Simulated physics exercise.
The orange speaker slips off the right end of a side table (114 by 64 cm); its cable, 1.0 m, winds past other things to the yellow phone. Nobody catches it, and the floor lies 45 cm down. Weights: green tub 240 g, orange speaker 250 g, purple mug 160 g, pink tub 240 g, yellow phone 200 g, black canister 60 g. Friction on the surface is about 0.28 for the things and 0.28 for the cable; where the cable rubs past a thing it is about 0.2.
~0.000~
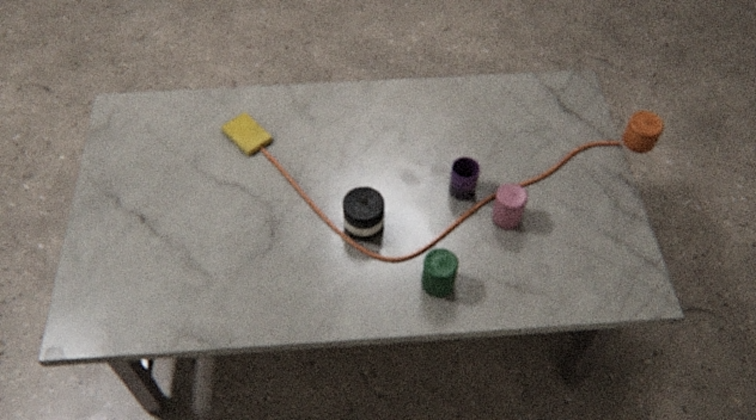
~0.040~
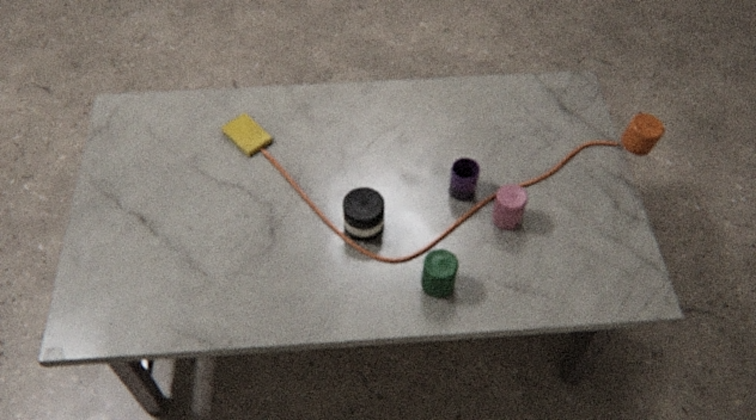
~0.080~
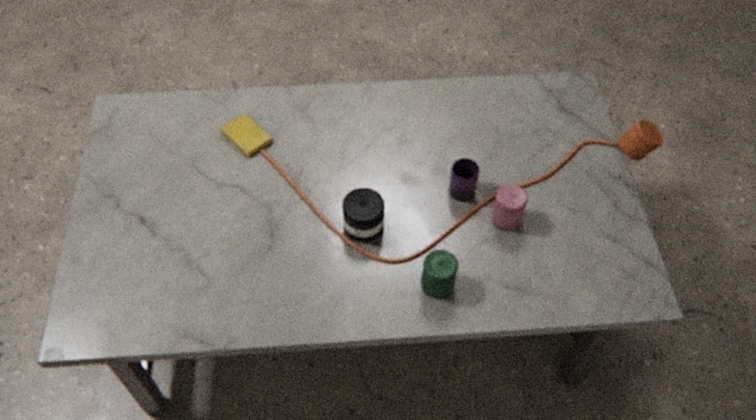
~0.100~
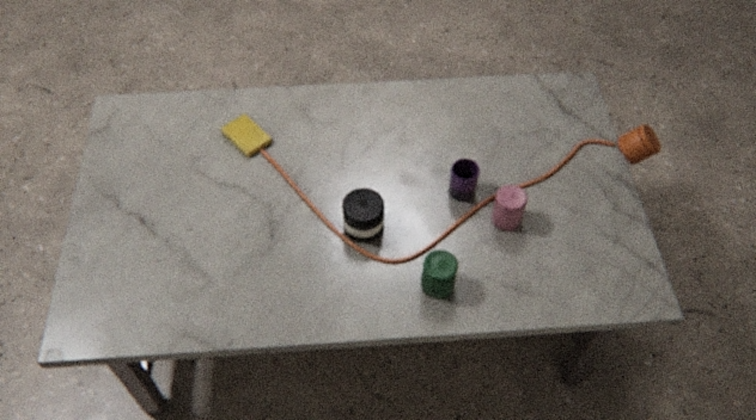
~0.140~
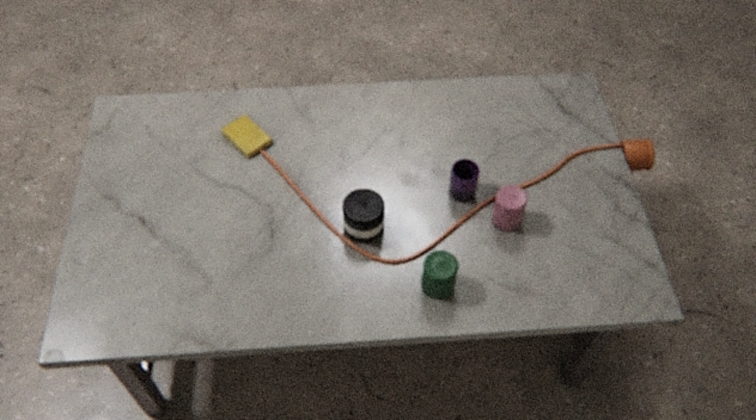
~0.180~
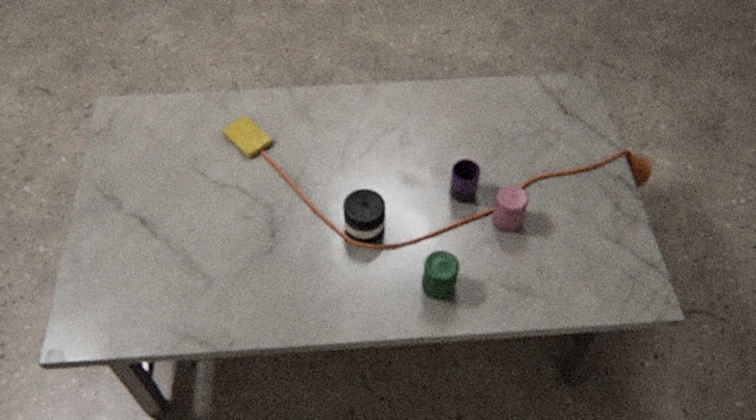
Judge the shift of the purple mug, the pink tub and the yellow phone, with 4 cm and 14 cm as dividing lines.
In order: The purple mug shifts a middling way; the pink tub hardly moves; the yellow phone ends far away.
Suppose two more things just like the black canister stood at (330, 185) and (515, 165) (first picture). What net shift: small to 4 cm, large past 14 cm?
In that order: Large, small.
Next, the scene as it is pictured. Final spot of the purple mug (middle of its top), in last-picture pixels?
Near (470, 142).
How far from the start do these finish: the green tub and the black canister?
Green tub 0 cm, black canister off the top.
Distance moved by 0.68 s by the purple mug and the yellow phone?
About: Purple mug 8 cm, yellow phone 25 cm.
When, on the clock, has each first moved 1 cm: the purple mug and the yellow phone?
Purple mug 0.34 s, yellow phone 0.26 s.
By 0.4 s, the cable's tail end at (323, 152); yellow phone 13 cm off its start, purple mug 5 cm off its start, black canister 35 cm off its start.
By 0.7 s, the cable's tail end at (378, 166); yellow phone 25 cm off its start, purple mug 7 cm off its start, black canister over the edge.
By 0.9 s, the cable's tail end at (382, 168); yellow phone 26 cm off its start at (360, 172), purple mug 7 cm off its start at (470, 142), black canister over the edge.
By 1.2 s, the cable's tail end at (382, 168); yellow phone 26 cm off its start, purple mug 7 cm off its start, black canister over the edge.
By 2.4 s, the cable's tail end at (382, 168); yellow phone 26 cm off its start at (360, 172), purple mug 7 cm off its start at (470, 142), pink tub 0 cm off its start at (513, 197), black canister over the edge.
